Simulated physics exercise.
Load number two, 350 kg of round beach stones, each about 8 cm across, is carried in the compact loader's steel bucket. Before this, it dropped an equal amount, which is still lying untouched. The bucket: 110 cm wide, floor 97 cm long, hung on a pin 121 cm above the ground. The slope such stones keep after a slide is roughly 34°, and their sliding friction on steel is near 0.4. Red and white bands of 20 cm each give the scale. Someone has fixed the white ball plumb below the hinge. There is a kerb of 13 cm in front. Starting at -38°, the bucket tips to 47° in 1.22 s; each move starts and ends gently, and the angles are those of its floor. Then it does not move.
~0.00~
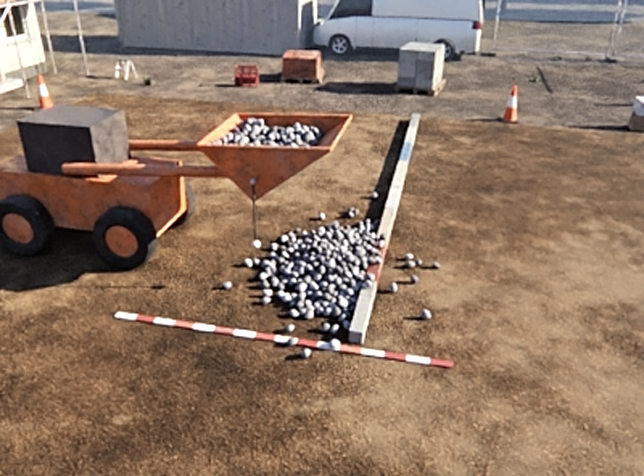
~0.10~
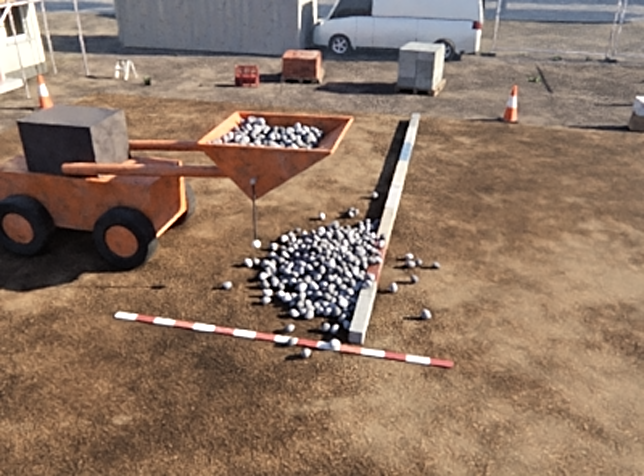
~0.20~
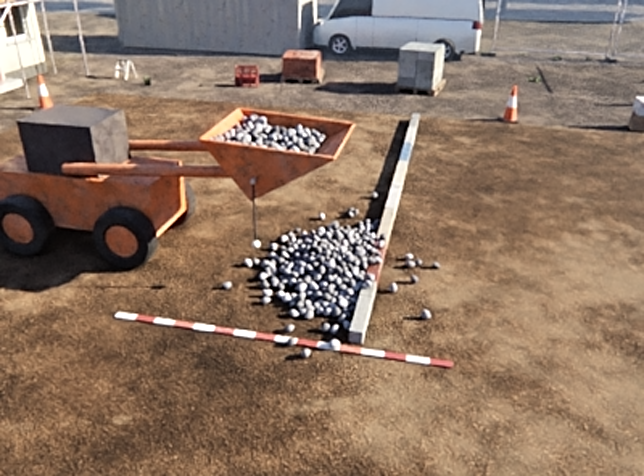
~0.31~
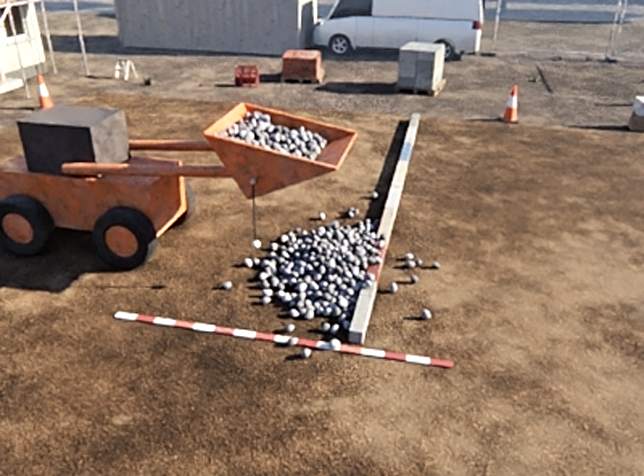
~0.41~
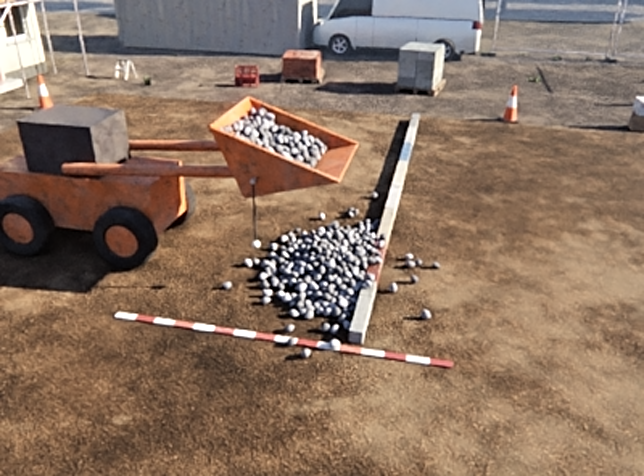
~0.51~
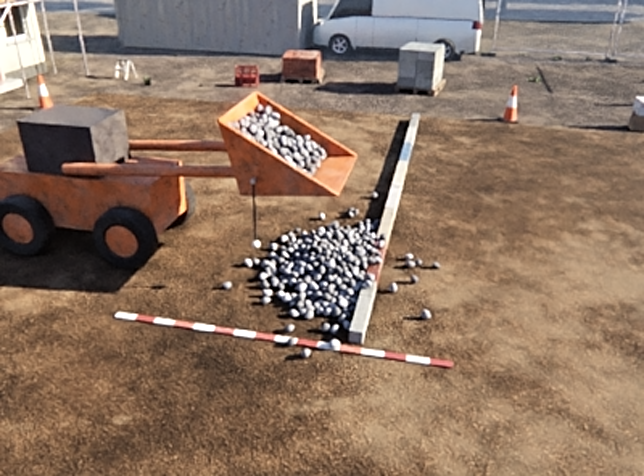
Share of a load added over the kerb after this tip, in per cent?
Some 21 %.
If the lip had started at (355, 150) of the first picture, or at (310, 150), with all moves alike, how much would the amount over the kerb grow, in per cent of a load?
Roughly 45 and 5 percent, in that order.
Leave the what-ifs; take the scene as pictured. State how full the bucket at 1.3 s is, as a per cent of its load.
Some 35 %, roughly, is held.
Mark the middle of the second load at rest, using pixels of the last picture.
(344, 257).
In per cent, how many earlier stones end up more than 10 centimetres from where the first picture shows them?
15 %.
After 0.9 s the floor is at 34°; in per cent of one load, 99 in the bucket, 99 on this side of the kerb, 2 over the kerb; the foremost stones are at (410, 273).
After 1.3 s the floor is at 47°; in per cent of one load, 35 in the bucket, 163 on this side of the kerb, 2 over the kerb; the foremost stones are at (410, 273).
After 1.7 s the floor is at 47°; in per cent of one load, 0 in the bucket, 186 on this side of the kerb, 13 over the kerb; the foremost stones are at (429, 284).
After 4.4 s the floor is at 47°; in per cent of one load, 0 in the bucket, 177 on this side of the kerb, 23 over the kerb; the foremost stones are at (513, 305). Net gain over the kerb, 21.
